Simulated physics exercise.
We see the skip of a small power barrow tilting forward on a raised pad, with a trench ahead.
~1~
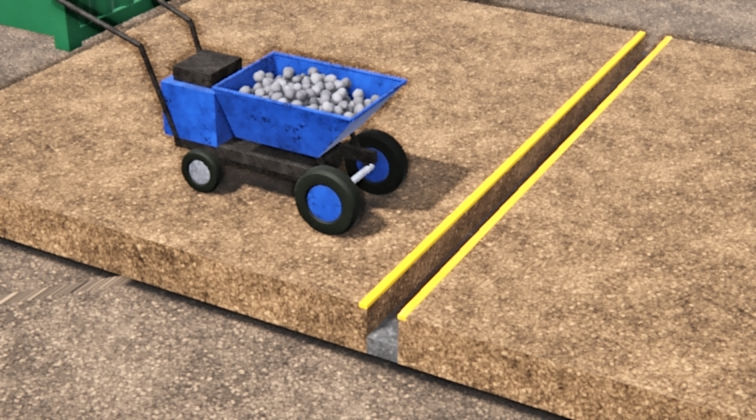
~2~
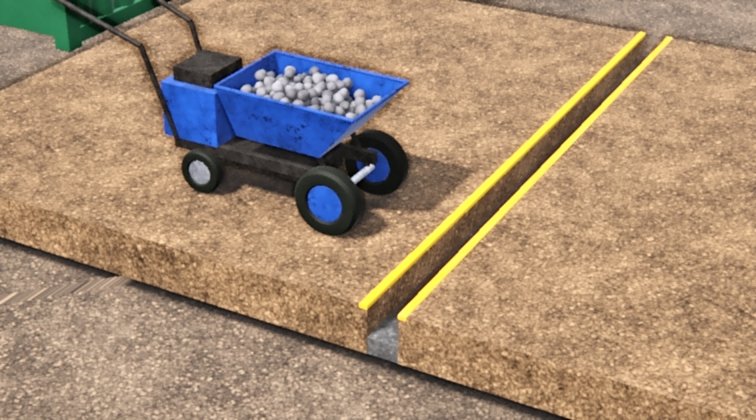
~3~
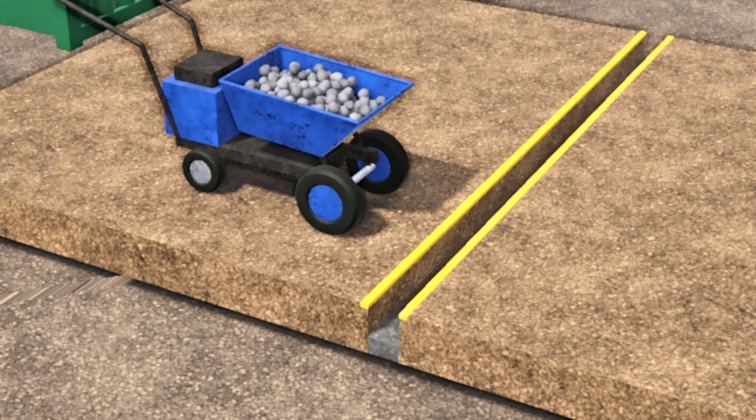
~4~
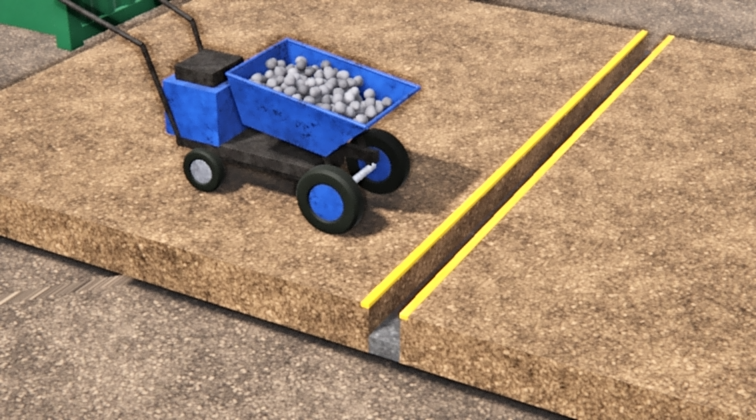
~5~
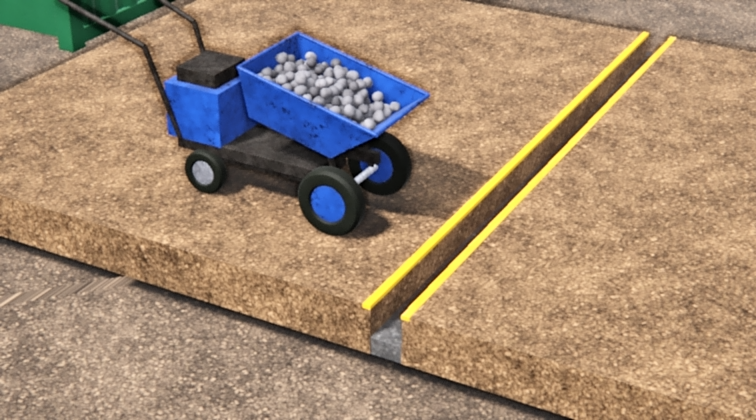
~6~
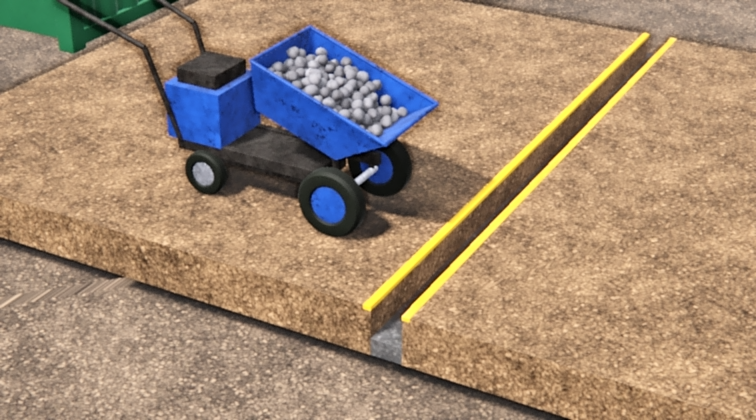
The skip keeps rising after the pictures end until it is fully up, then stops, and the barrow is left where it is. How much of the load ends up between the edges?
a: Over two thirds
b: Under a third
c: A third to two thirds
(c) A third to two thirds.
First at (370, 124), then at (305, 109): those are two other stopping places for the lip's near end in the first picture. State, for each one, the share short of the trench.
0 % and 50 %.
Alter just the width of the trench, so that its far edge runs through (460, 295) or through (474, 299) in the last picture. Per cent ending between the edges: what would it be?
You'd get 90 % in the first case and 100 % in the second.
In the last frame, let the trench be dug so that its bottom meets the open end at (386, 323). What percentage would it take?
Around 40 per cent.
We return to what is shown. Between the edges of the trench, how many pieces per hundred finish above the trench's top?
Around 30 in a hundred.
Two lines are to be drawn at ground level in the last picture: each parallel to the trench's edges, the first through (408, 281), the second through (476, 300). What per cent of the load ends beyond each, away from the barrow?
The first comes to 80 %, the second to 10 %.
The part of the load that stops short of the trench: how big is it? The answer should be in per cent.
Share of load: Near 0 %.
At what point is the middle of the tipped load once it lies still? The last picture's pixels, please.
(467, 239).
Soon after the last picture, skip tipped steeply; all in the skip.
A little later, skip tipped steeply; most in the skip; a small part in or heaped over the trench; a small part beyond it; a stray few falling.
Later still, skip tipped right over; about a quarter in the skip; a stray few short of the trench; about a third in or heaped over the trench; about a third beyond it.
By the end, skip tipped right over; a stray few in the skip; a stray few short of the trench; about half in or heaped over the trench; about a third beyond it.
